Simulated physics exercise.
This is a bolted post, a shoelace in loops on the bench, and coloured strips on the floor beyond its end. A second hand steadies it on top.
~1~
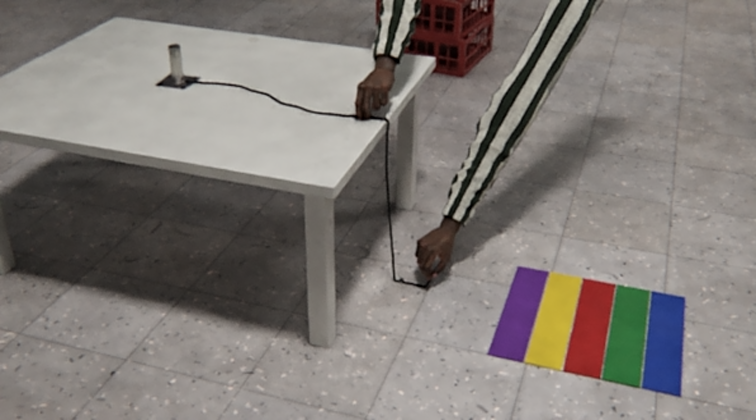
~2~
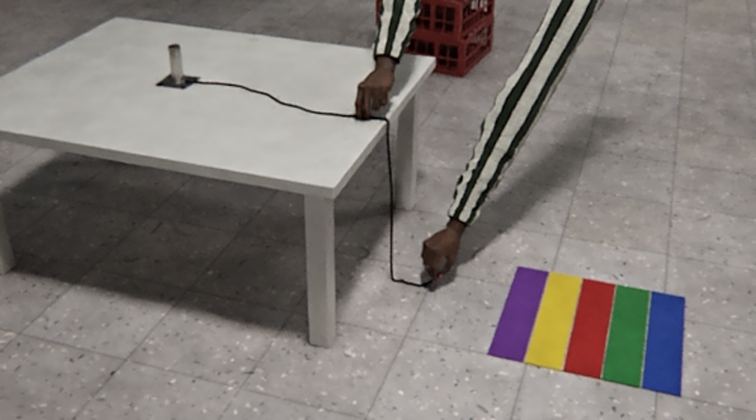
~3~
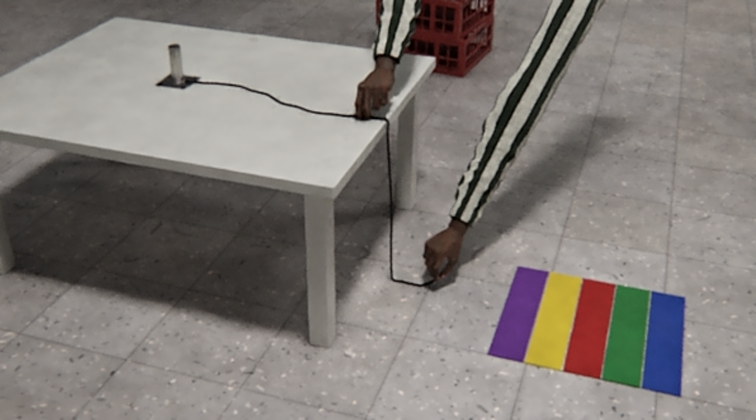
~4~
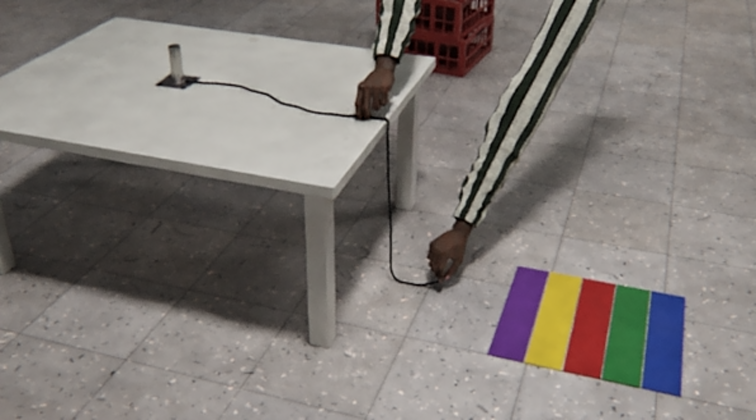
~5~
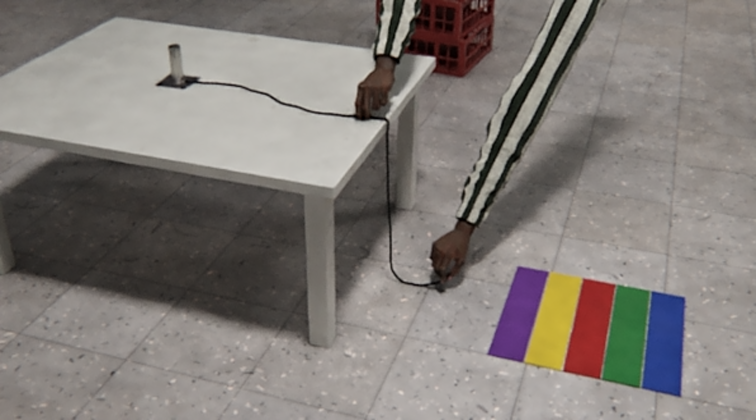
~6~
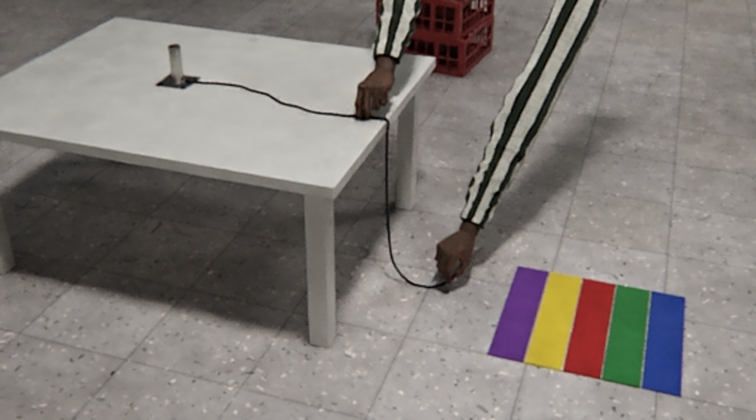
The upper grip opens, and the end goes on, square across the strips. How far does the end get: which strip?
It halts on the yellow strip.
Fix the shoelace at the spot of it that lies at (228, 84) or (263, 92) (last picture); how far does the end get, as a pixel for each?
The places are (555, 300) and (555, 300).
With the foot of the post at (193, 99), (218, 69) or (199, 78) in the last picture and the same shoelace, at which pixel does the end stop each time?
Near (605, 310), (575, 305) and (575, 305).
Soon after, end near (484, 286); short of the strips.
Then, end near (531, 295); over purple.
At full stretch, end near (557, 301); over yellow. Over yellow.
